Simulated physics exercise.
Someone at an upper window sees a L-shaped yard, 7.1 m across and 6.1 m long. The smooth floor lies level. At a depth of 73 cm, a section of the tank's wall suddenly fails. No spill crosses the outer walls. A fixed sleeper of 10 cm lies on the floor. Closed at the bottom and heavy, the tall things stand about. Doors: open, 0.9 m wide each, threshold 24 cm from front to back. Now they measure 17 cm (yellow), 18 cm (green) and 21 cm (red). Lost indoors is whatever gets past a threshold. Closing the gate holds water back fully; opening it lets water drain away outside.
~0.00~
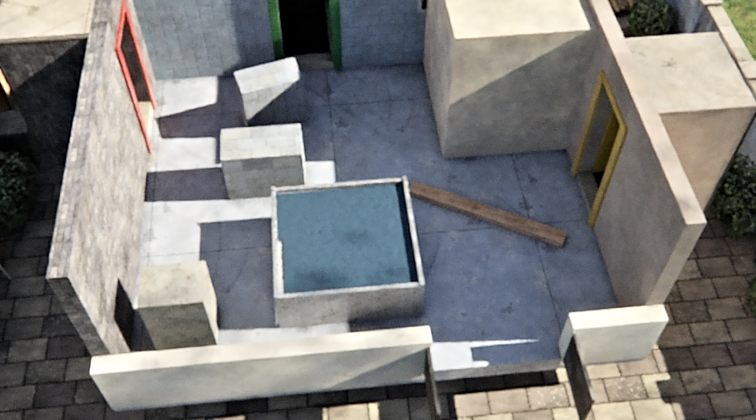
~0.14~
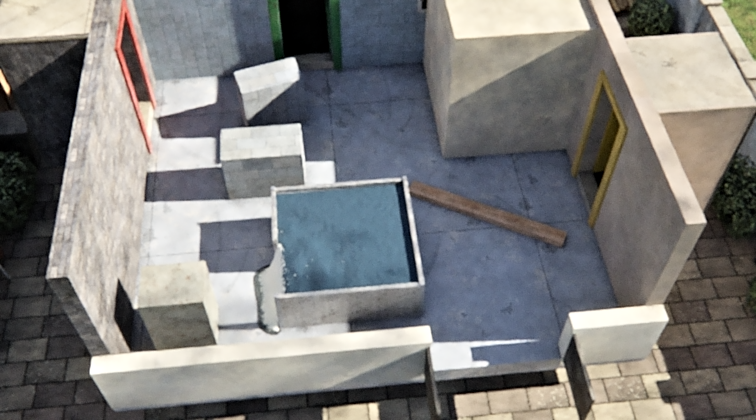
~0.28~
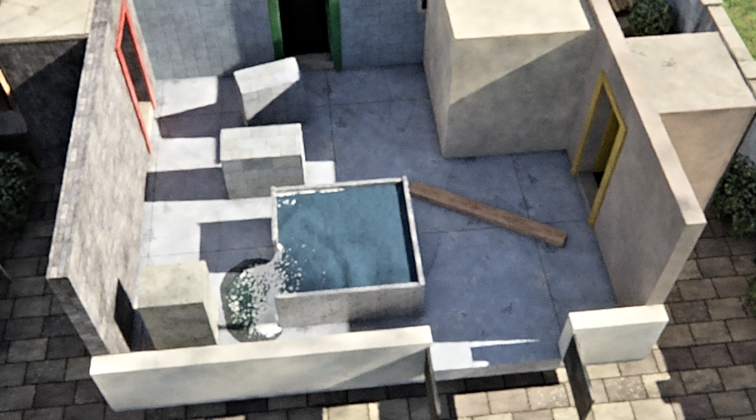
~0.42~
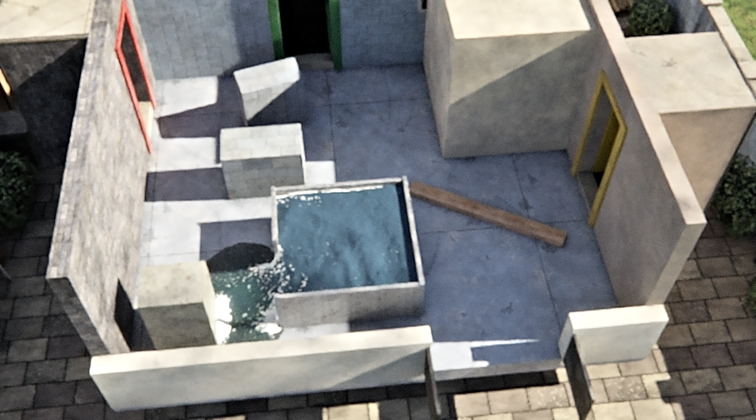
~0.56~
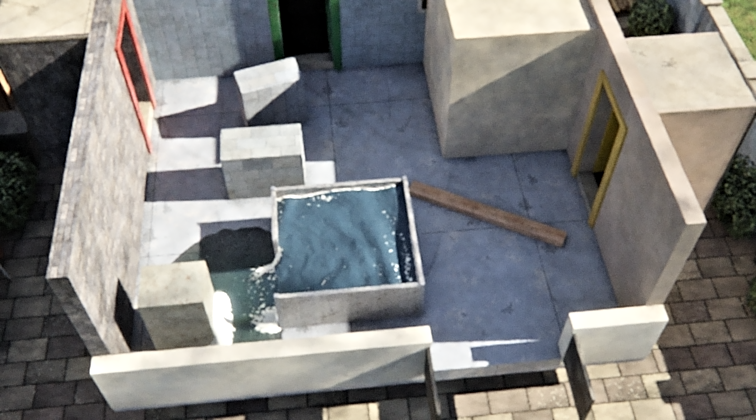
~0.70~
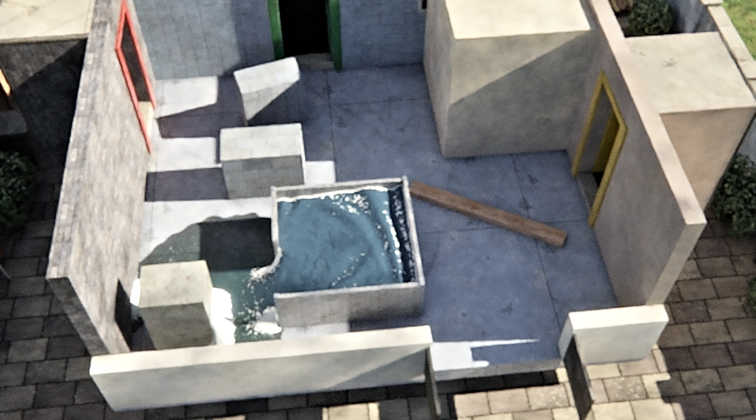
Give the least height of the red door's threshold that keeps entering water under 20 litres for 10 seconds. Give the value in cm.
Roughly 13 cm.
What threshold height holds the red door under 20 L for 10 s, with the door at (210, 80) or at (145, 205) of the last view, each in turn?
19 and 12.0 cm.
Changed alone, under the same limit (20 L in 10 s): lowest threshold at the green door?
Roughly 6.0 cm at the green door.
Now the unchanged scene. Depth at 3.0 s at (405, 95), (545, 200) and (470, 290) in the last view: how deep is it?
That's 0, 0 and 1 cm, in the order given.
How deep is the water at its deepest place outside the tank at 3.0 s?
Up to some 36 centimetres, I'd say.
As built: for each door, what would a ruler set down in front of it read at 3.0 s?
Yellow door 0 cm, green door 0 cm, red door 7 cm.
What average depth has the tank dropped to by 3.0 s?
Roughly 33 cm on average.
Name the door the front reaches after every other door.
It would be the yellow door.
After 1.4 s water covers 15 % of the floor, deepest (53 cm) near (222, 319); it has not reached the red door.
After 3.0 s water covers 45 % of the floor, deepest (36 cm) near (142, 382); 7 cm at the red door, 0 litres in over its 21 cm threshold.
After 10.0 s water covers 95 % of the floor, deepest (14 cm) near (392, 207); 12 cm at the red door, 0 litres in over its 21 cm threshold.
At the red door as built, the water arrived by 1.9 s and peaked near 19 cm at 6.4 s.
Run again over the same 10 s with other heights there, 28 litres in over 12 cm, 13 litres over 14 cm. The limit of 20 litres is kept from about 13 cm up.
